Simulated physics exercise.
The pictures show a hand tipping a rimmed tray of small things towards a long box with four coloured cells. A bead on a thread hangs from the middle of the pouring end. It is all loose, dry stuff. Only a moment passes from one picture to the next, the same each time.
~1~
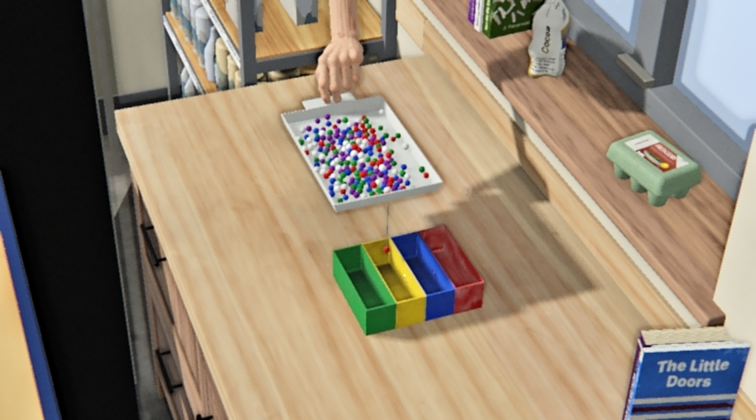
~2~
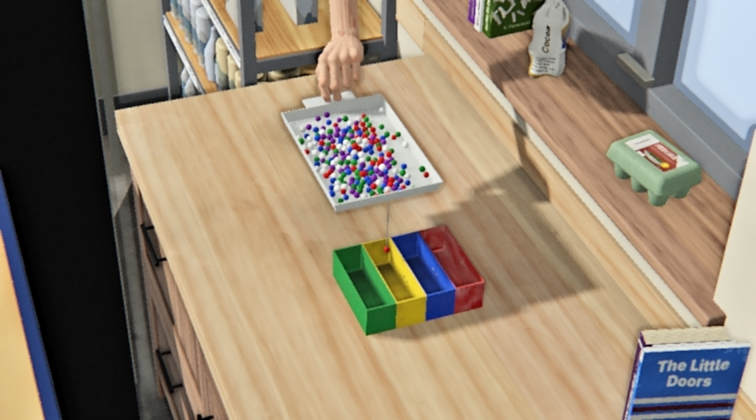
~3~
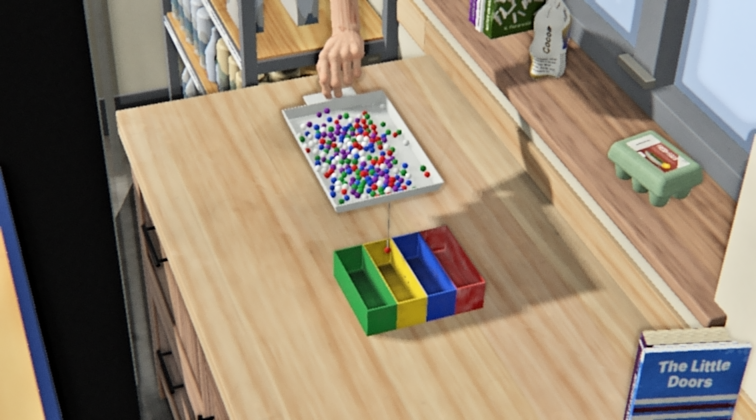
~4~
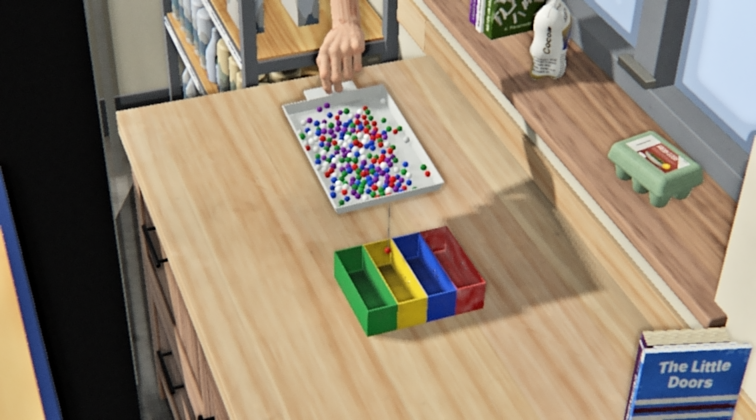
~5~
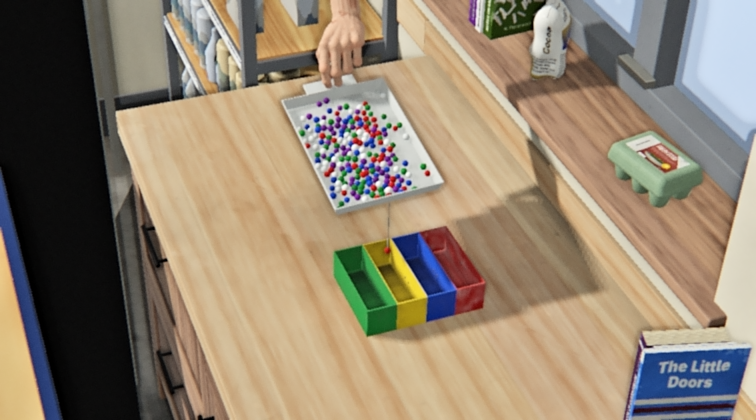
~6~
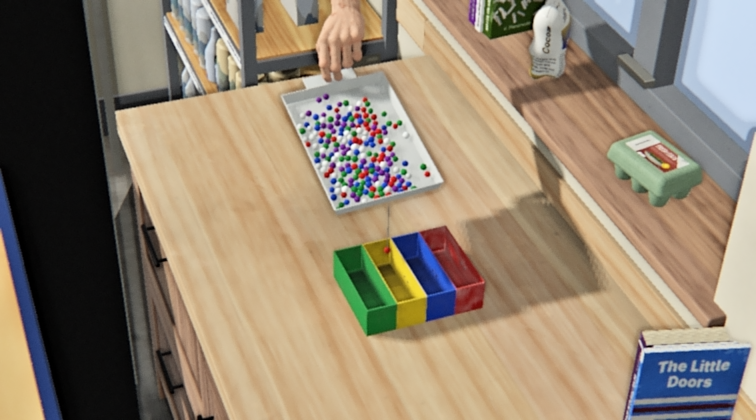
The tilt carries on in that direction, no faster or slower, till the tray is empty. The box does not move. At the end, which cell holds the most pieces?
The green cell gets the most.
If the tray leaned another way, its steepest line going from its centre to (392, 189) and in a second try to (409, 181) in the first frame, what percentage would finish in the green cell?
First some 10, then 0 per cent.
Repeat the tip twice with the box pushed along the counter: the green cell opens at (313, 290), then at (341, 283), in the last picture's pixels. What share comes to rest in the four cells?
Near 100 % and 90 %.
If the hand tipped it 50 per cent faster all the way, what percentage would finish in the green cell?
Roughly 30 in a hundred.
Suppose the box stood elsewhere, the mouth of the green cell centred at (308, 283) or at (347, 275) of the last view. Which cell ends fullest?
At the first place the yellow cell, at the second green.
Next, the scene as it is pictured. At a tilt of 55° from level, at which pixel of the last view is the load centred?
Close to (363, 193).
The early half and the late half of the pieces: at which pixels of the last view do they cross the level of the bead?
The first part at (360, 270); the rest at (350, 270).
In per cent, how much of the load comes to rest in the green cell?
Roughly 40 in a hundred.
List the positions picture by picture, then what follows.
The first picture shows corners of the pouring end near (336, 202) and (438, 180), level; middle of the load near (356, 158), round plastic beads; bead on its thread near (387, 250); green cell near (381, 317); yellow cell near (411, 310); blue cell near (440, 302); red cell near (469, 295).
The second picture shows corners of the pouring end near (337, 202) and (438, 180), level; middle of the load near (356, 157).
The third picture shows corners of the pouring end near (338, 204) and (439, 181), tipped barely, lowest at the left corner; middle of the load near (357, 156).
The fourth picture shows corners of the pouring end near (338, 205) and (439, 181), tipped a little, lowest at the left corner; middle of the load near (357, 155).
The fifth picture shows corners of the pouring end near (338, 206) and (439, 180), tipped a little, lowest at the left corner; middle of the load near (357, 153).
The sixth picture shows corners of the pouring end near (337, 207) and (439, 180), tipped a little, lowest at the left corner; middle of the load near (357, 152), the bulk on the move; green cell near (382, 318); yellow cell near (411, 310); blue cell near (441, 303); red cell near (470, 296).
Shortly afterwards, tray tipped steeply; the bulk on the tray; only a few in the green cell; only a few in the yellow cell; only a few in the blue cell; a little falling or outside the box.
Next, tray tipped right over; only a few on the tray; near a third in the green cell; a little in the yellow cell; only a few in the red cell; only a few in the blue cell; near half falling or outside the box.
Some moments later, tray tipped past a quarter turn; near a third in the green cell; a little in the yellow cell; only a few in the blue cell; only a few in the red cell; near half falling or outside the box.
In the end, tray tipped past a quarter turn; near a third in the green cell; a little in the yellow cell; only a few in the blue cell; only a few in the red cell; near half outside the box.
